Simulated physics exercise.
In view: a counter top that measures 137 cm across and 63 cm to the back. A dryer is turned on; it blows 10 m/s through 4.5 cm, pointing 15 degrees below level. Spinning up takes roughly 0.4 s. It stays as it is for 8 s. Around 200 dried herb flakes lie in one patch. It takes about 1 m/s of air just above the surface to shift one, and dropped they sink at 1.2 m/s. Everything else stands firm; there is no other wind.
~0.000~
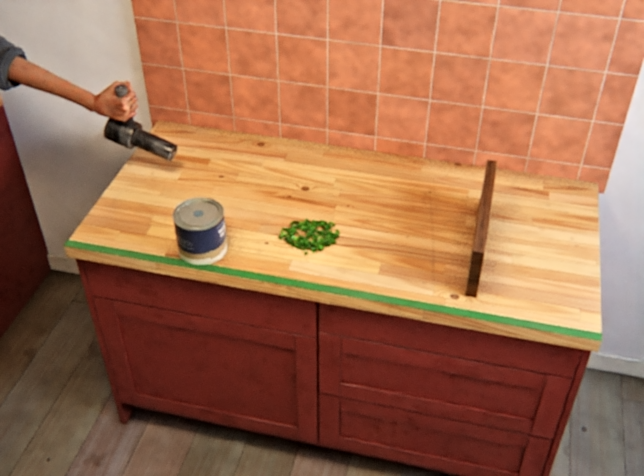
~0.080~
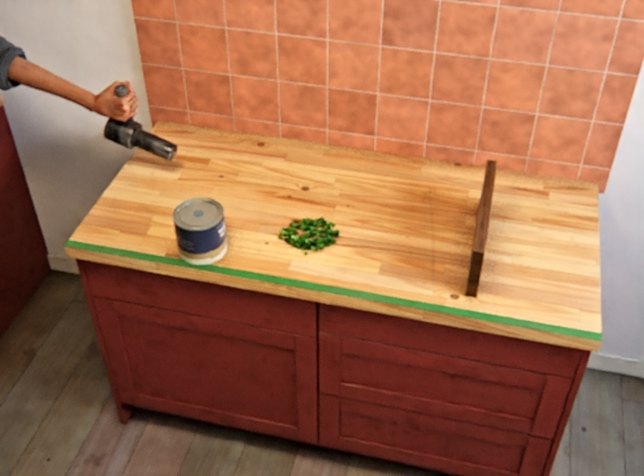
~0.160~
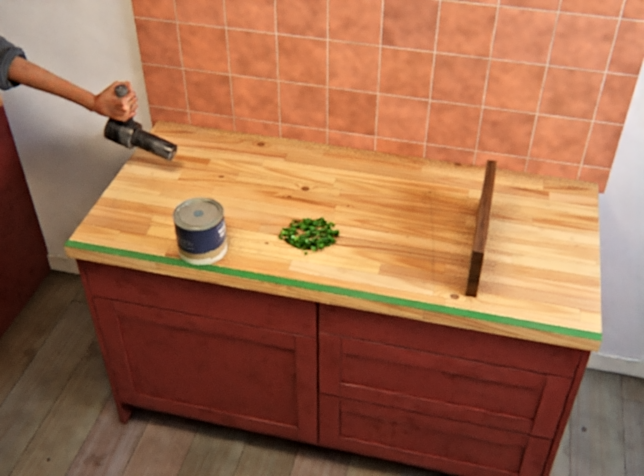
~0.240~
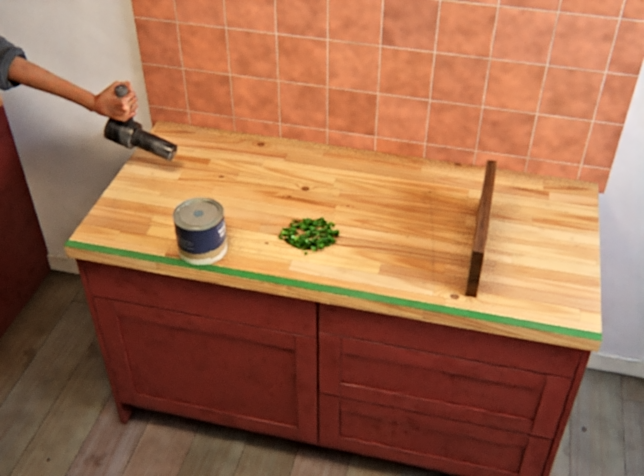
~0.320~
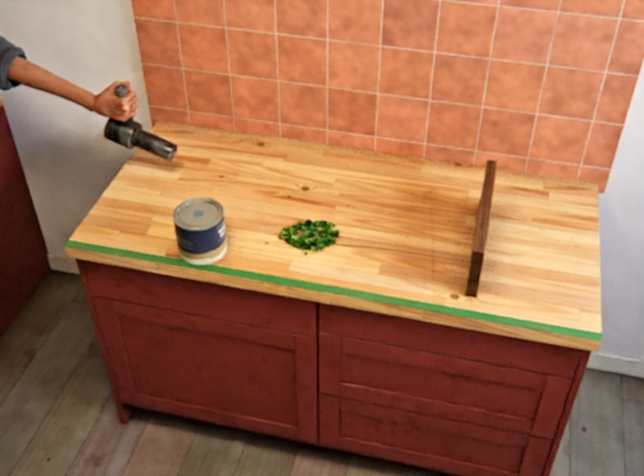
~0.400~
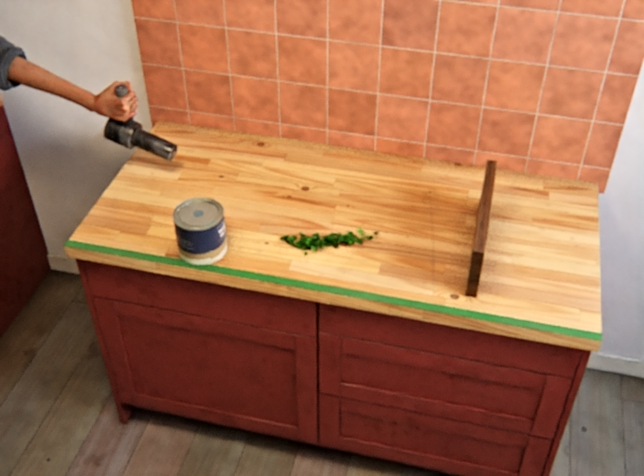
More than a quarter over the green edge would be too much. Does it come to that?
More than a quarter over the green edge: Yes.
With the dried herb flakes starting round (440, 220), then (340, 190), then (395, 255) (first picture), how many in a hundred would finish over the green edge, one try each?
In that order: 20 %, 0 %, 100 %.
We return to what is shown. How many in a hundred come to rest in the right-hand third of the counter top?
Near 1 %.
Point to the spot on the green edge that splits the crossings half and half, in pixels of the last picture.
Around (401, 306).
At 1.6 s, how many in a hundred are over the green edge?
Near 100 %.
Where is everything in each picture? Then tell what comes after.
In the first picture, the middle of the dried herb flakes is near (313, 235), none has stirred yet and the mouth of the dryer is at (174, 153).
In the second picture, the middle of the dried herb flakes is near (313, 234), none has stirred yet and the green edge is centred on (315, 291).
In the third picture, the middle of the dried herb flakes is near (313, 234), none has stirred yet, the top of a tin is at (198, 213) and the top of a board is at (486, 203).
In the fourth picture, the middle of the dried herb flakes is near (313, 234) and none has stirred yet.
In the fifth picture, the middle of the dried herb flakes is near (313, 234) and none has stirred yet.
In the sixth picture, the middle of the dried herb flakes is near (326, 239), the farthest in sight from the dryer is at (375, 238) and about 50 % have left their places.
After 1.6 s the count stands so, 99 % are over the green edge.
After 2.6 s the count stands so, 99 % are over the green edge.
After 4.4 s the count stands so, 99 % are over the green edge.
After 8.0 s, at the end, 99 % are over the green edge.
